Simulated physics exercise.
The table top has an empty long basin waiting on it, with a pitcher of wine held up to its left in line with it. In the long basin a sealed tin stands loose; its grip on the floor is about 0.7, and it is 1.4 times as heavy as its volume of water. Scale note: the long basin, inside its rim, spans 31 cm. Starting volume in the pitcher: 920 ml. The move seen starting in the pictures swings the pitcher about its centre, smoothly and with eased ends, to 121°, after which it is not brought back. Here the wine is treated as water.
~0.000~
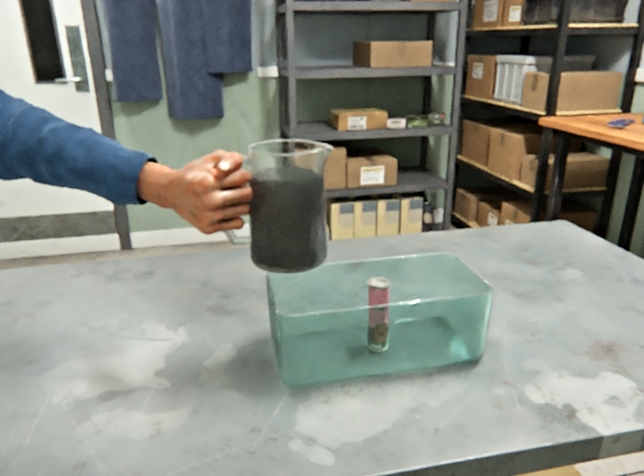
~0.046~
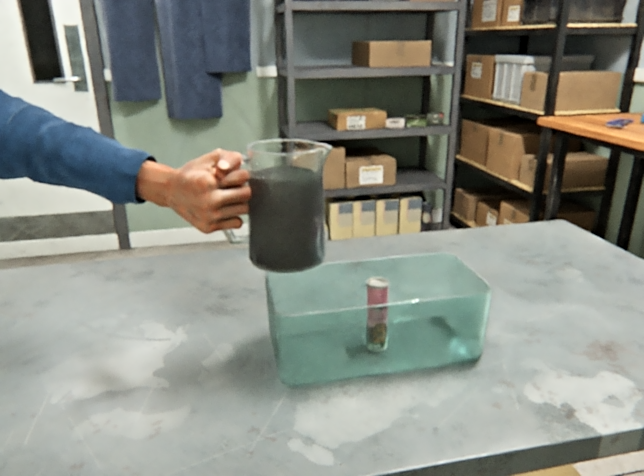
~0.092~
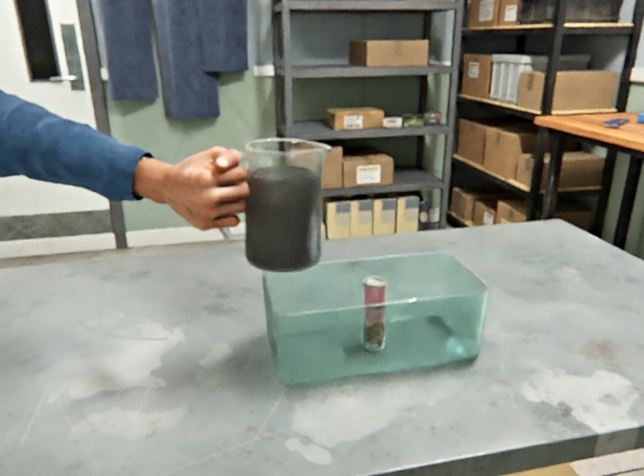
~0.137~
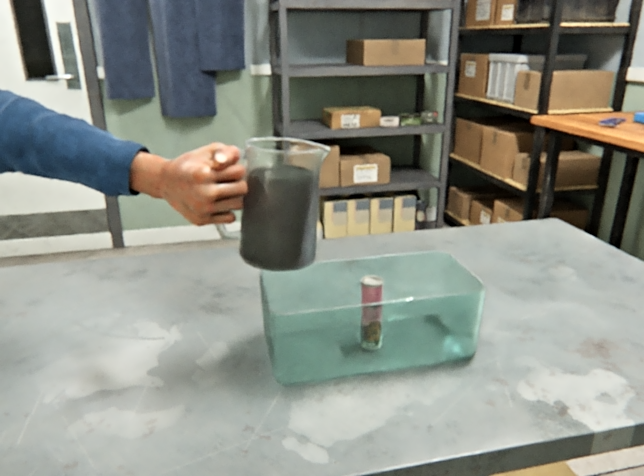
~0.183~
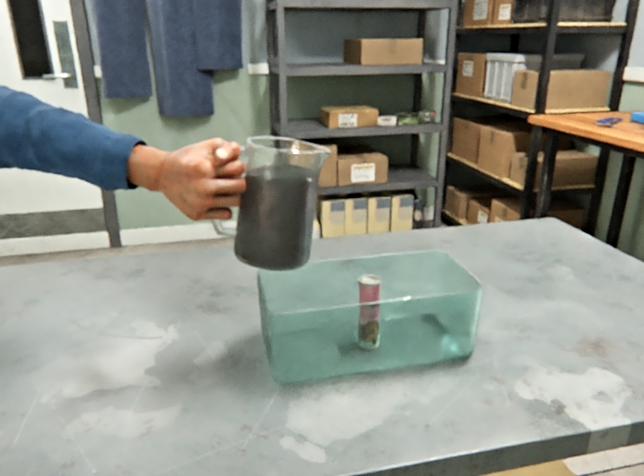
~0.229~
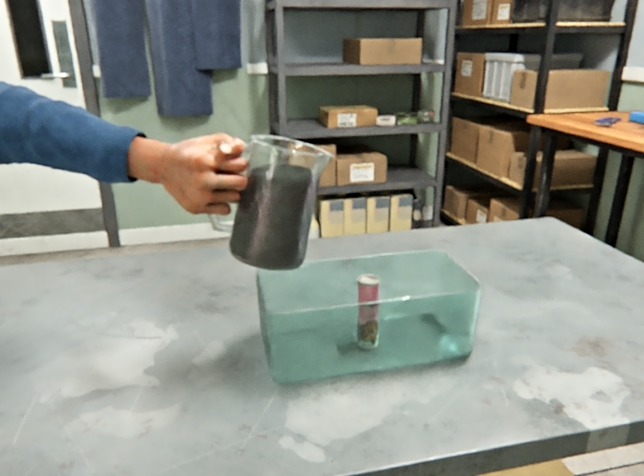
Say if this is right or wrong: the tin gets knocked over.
Right, it gets knocked over.
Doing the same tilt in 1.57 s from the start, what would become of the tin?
Outcome - the tin ends up overturned.
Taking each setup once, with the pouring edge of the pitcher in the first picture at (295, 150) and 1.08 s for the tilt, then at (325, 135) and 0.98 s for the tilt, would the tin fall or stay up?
In the first try it remains standing; in the second it comes down.
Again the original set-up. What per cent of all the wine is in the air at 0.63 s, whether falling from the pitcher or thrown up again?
10 %.
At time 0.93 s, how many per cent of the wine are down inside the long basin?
Roughly 52 %.
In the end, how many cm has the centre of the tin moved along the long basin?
It finishes around 8.0 cm from where it began.
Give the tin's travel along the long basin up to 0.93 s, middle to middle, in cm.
About 0 cm.
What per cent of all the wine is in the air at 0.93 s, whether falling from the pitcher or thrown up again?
Around 18 percent of it is airborne.
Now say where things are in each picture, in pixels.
The first picture shows tilt 0°; pouring edge (332, 146); surface from (250, 176) to (320, 172); the long basin's rim runs from (271, 293) to (473, 271); the tin's top is at (379, 285).
The second picture shows tilt 1°; pouring edge (332, 146); surface from (249, 176) to (319, 172).
The third picture shows tilt 2°; pouring edge (331, 147); surface from (247, 175) to (317, 171).
The fourth picture shows tilt 5°; pouring edge (330, 148); surface from (246, 174) to (314, 171).
The fifth picture shows tilt 8°; pouring edge (331, 150); surface from (244, 174) to (315, 170).
The sixth picture shows tilt 13°; pouring edge (333, 154); surface from (243, 183) to (317, 170).
Then, 0.63 s in, the tilt is 77° and 90 per cent is still to pour; the tin stands where it began.
Then, 0.93 s in, the tilt is 115° and 31 per cent is still to pour; the tin stands where it began.
Then, 1.24 s in, the tilt is 121° and 1 per cent is still to pour; the tin lies on its side.
Then, 1.58 s in, the tilt is 121° and 0 per cent is still to pour; the tin lies on its side.
Finally, the tin lies on its side.
